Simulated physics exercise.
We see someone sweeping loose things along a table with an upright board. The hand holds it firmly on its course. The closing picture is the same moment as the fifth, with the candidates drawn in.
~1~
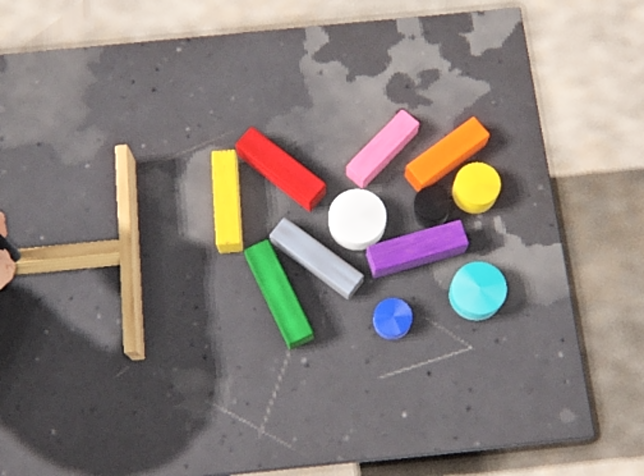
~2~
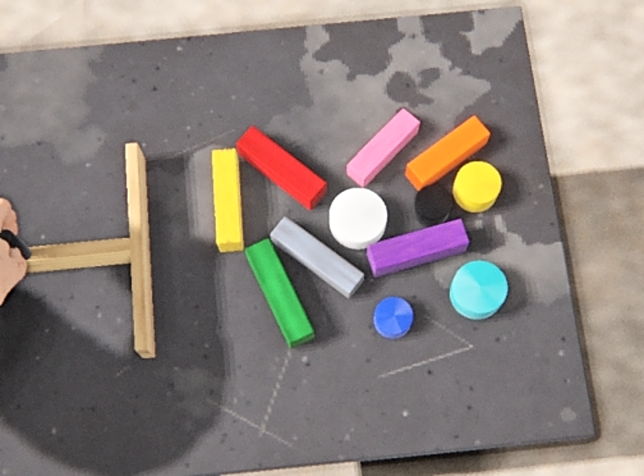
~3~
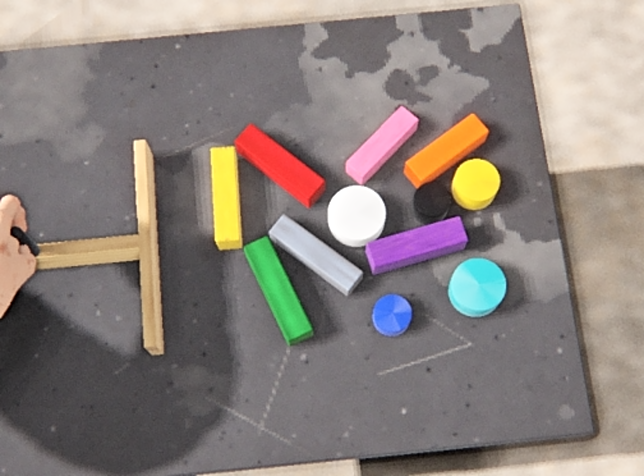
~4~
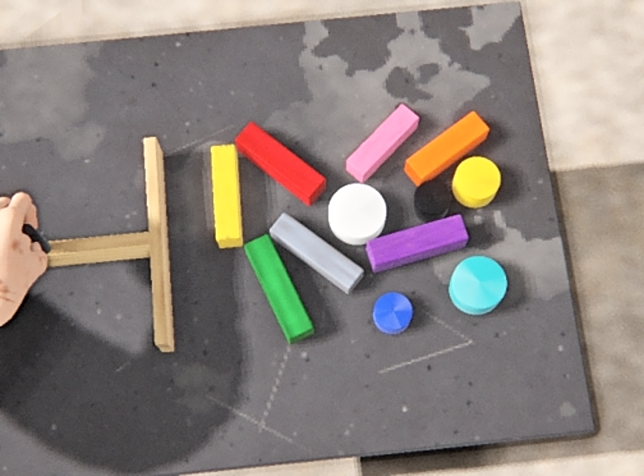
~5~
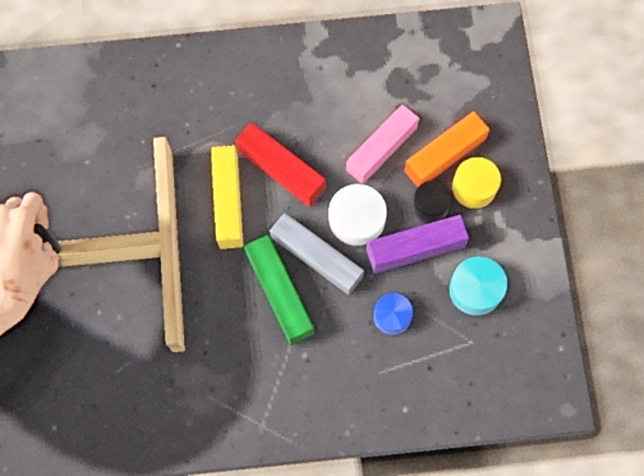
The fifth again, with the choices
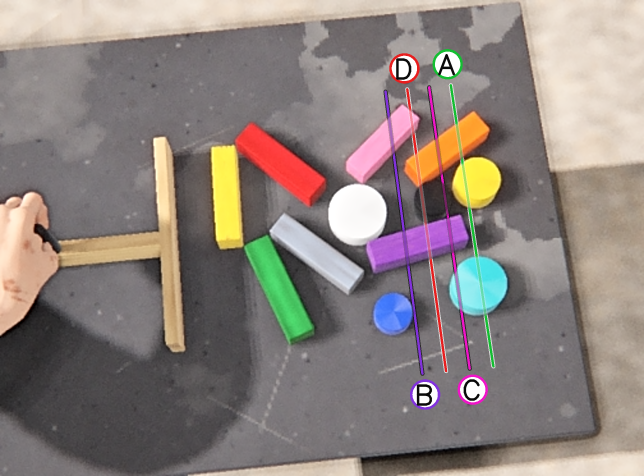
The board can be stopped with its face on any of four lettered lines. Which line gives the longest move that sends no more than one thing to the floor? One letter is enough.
Up to line D.
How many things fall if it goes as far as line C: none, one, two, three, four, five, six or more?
Two.
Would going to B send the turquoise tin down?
No.
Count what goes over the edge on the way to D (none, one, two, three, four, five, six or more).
The count is none.
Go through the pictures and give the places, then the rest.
The first picture shows yellow tin (477, 188); turquoise tin (477, 292); red stick (281, 169).
The second picture shows board (136, 243); black tin (432, 206).
The third picture shows board (144, 240); purple bar (416, 246).
The fourth picture shows board (156, 238); white tin (357, 215).
The fifth picture shows board (166, 237); yellow bar (227, 197); grey stick (317, 254); orange stick (447, 150).
On the marked copy, A at (471, 220); B at (403, 227); C at (449, 222); D at (426, 224).
Taking D. A third of the way, board (259, 228); red stick (300, 155); green stick (288, 289).
Two thirds of the way, board (353, 219); yellow tin (504, 171); black tin (481, 202).
When it is over, board (424, 212); black tin (552, 201); yellow tin (541, 163); none fallen.
As for the rest, A drops four; B is within the limit but short; C drops two.
